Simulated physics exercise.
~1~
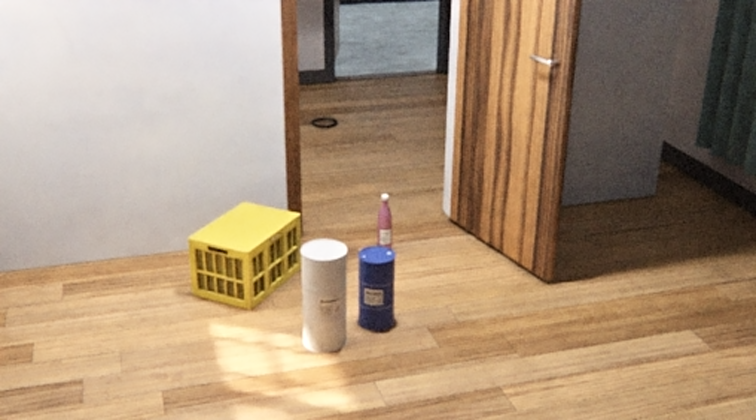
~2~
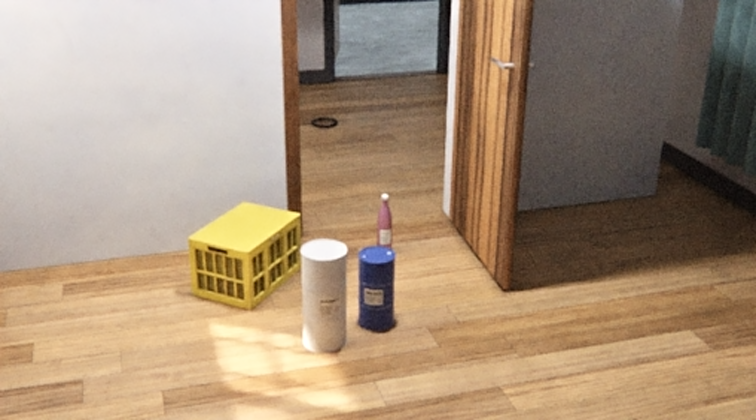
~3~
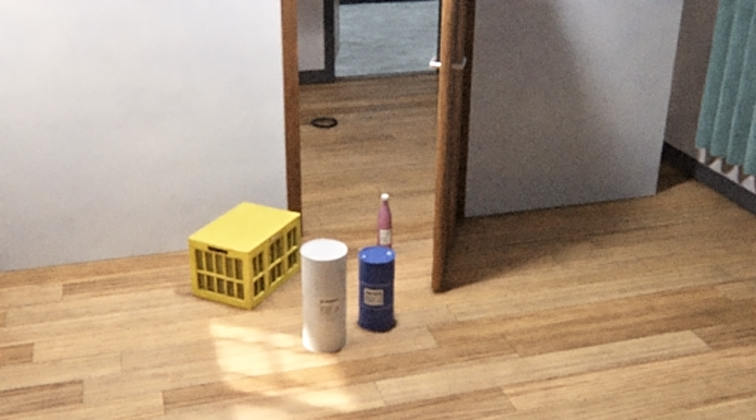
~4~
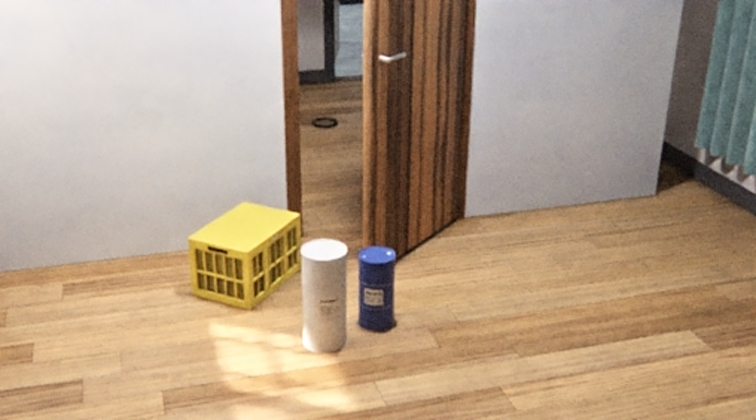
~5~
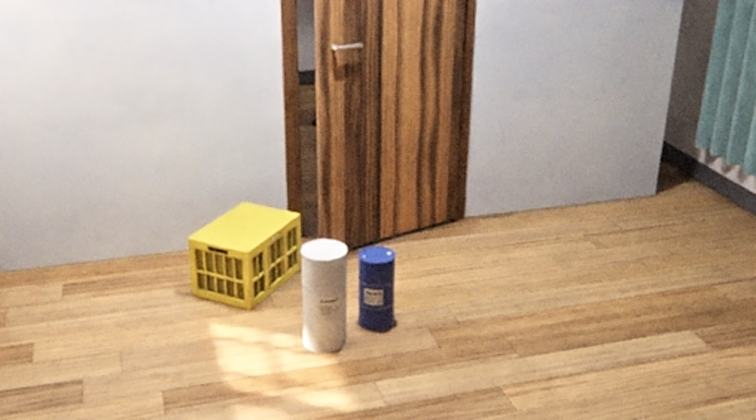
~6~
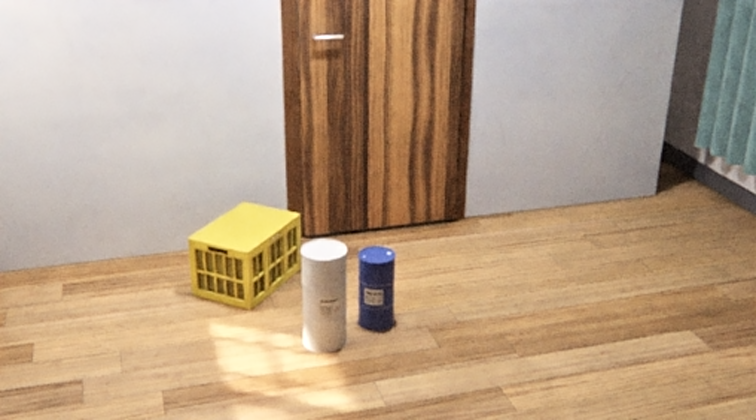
A wooden door swings from wide open toward its frame, passing behind a white canister and a blue canister beside a yellow crate, and hides the pink bottle standing behind them. It ends fully shut, with the canisters and crate still in place and the bottle out of sight.
